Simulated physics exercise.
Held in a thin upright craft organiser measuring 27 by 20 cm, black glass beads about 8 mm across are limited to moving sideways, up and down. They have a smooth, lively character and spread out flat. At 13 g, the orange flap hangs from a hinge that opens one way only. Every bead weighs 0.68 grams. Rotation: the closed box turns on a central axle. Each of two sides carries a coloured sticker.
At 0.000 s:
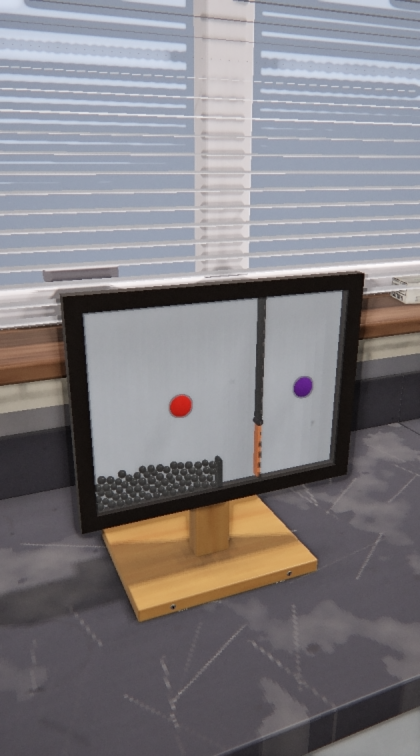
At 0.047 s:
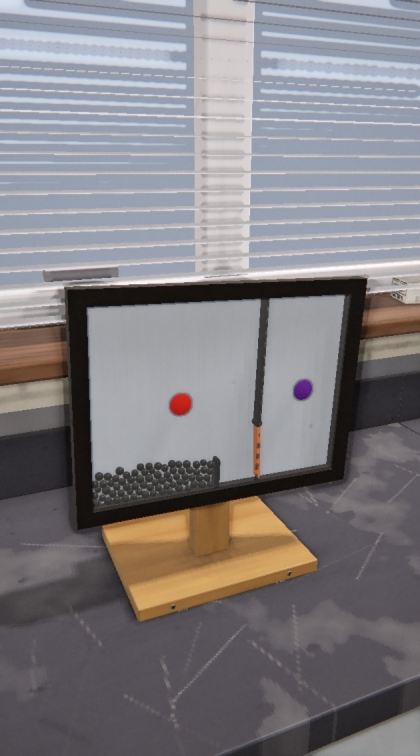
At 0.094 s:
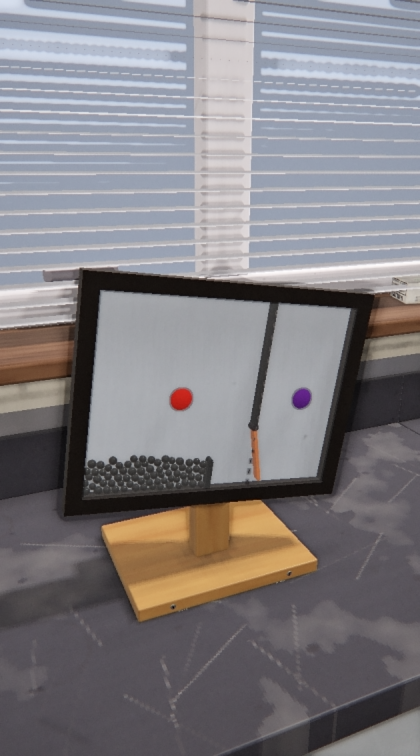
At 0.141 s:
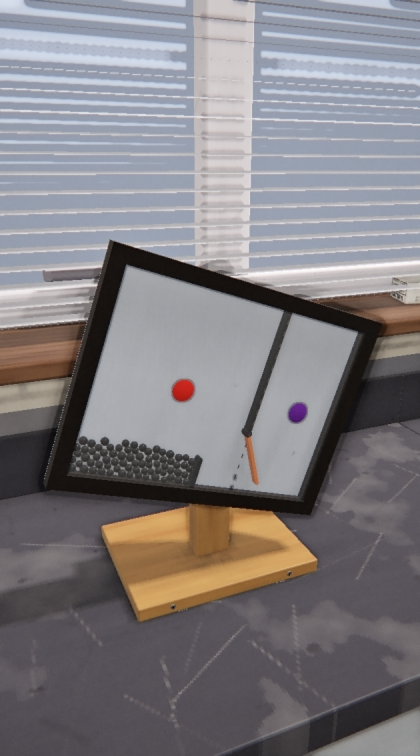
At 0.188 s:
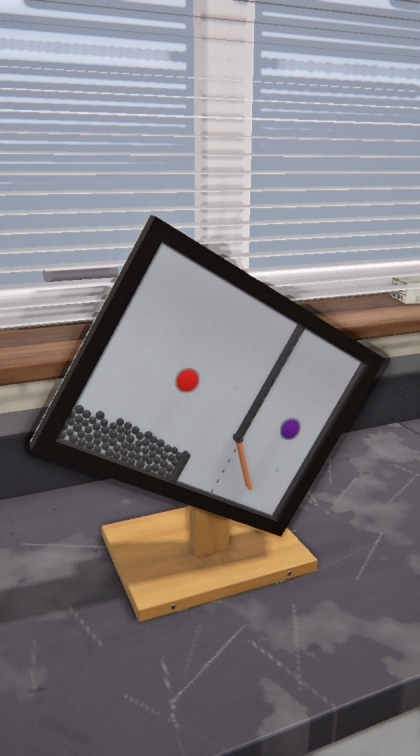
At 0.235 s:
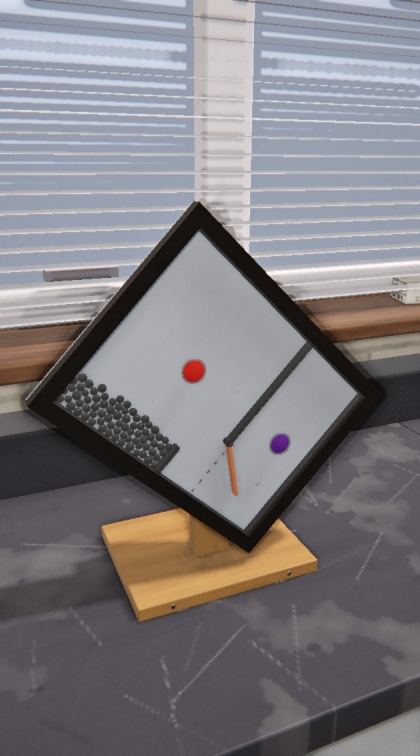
The framed box turns clockwise on its stand, its black beads still heaped at left.
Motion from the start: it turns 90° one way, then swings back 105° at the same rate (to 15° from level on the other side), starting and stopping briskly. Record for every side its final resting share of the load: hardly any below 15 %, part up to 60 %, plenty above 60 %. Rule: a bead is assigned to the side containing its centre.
Final shares: Red side: Part; purple side: Part.
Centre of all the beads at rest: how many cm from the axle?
Offset approx. 5 cm right, 8 cm below.
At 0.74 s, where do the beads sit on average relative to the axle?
Right: About 1 cm; below: About 7 cm.
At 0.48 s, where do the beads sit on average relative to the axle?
6 cm left, 2 cm above.
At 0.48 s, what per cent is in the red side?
Share: Near 95 per cent.
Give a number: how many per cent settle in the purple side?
Roughly 55 per cent.
By 0.48 s, it stands 90° clockwise; the beads' middle is 6 cm left of and 2 cm above the centre; red 95 %, purple 5 %; orange flap open 75°.
By 0.74 s, it stands 39° clockwise; the beads' middle is 1 cm right of and 7 cm below the centre; red 55 %, purple 45 %; orange flap open 44°.
By 1.01 s, it stands 15° anticlockwise; the beads' middle is 7 cm right of and 7 cm below the centre; red 40 %, purple 60 %; orange flap open 33°.
All still by 1.9 s, it stands 15° anticlockwise; red 45 %, purple 55 %; orange flap open 32°.
